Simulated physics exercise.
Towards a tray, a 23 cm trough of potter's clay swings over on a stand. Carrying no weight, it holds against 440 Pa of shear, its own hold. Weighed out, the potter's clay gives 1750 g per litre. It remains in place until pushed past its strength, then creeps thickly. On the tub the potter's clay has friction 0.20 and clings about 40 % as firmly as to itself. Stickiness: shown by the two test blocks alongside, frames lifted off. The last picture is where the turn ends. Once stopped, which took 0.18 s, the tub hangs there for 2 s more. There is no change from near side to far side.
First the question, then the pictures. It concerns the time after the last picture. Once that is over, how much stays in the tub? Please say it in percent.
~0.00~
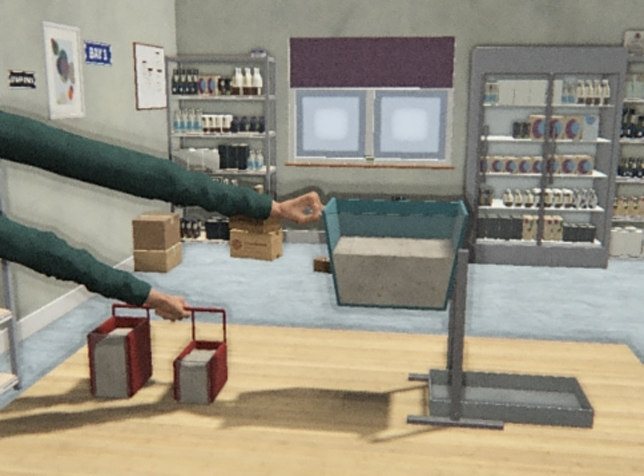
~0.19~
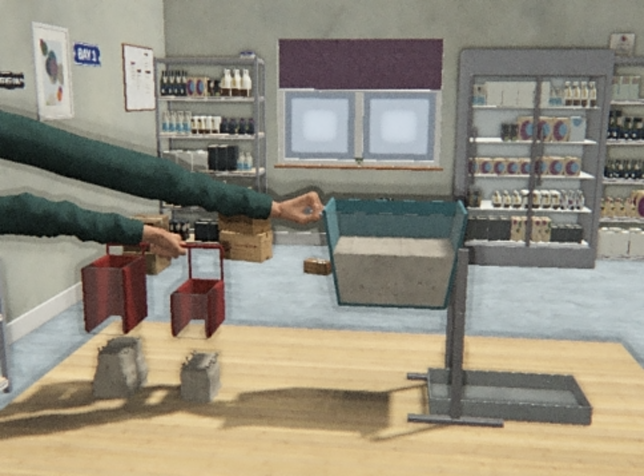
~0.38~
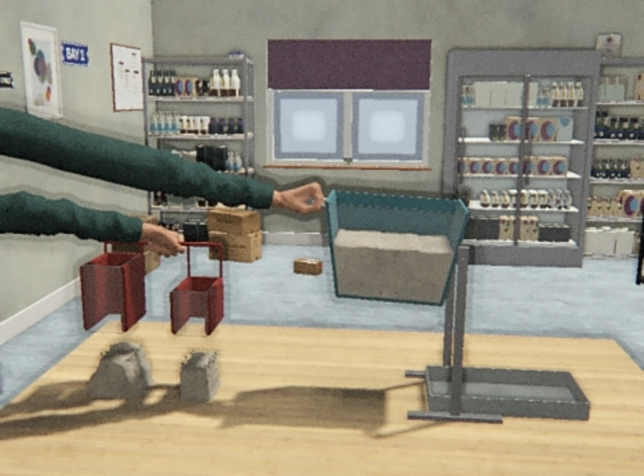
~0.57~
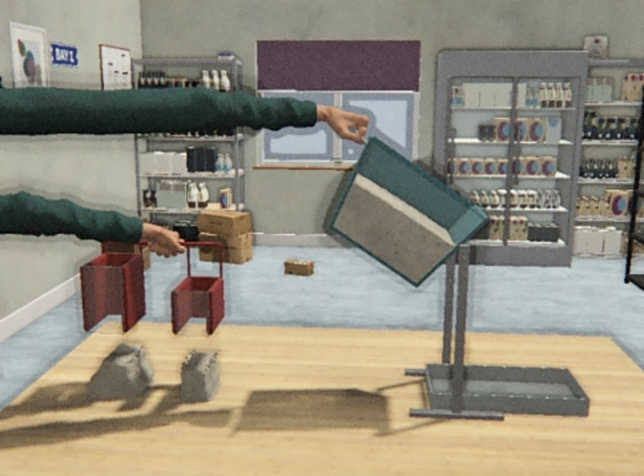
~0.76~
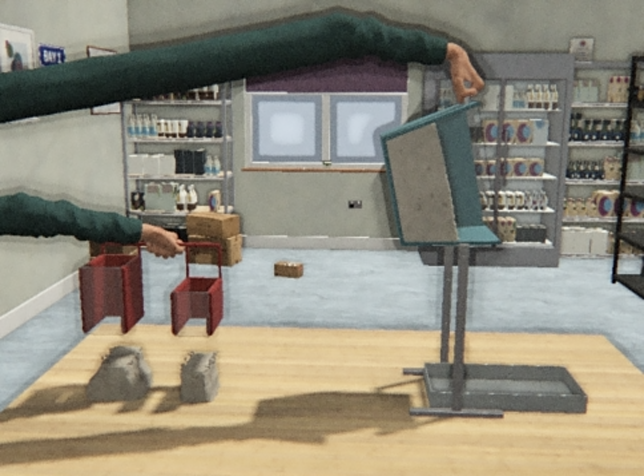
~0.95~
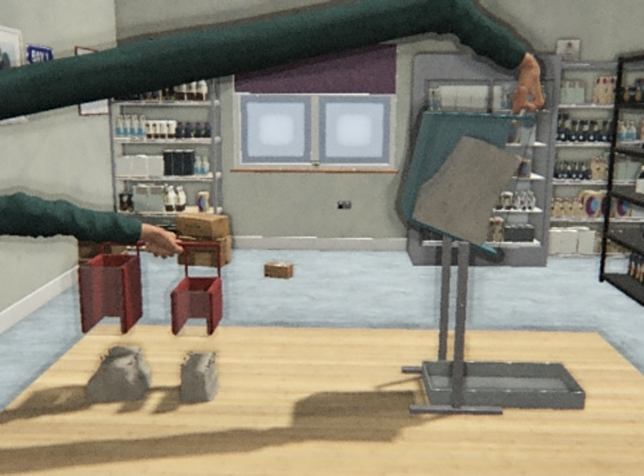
Some 0 percent stays.
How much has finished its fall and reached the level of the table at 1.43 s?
Some 70 % has got all the way down.
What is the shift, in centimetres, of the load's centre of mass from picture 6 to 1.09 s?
About 15 cm.
After 1.09 s, the tub is at 102 degrees and holds 42 %.
After 1.26 s, the tub is at 102 degrees and holds 16 %.
After 1.43 s, the tub is at 102 degrees and holds 0 %.
After 1.60 s, the tub is at 102 degrees and holds 0 %.
After 2.95 s, at the end, the tub is at 102 degrees and holds 0 %.
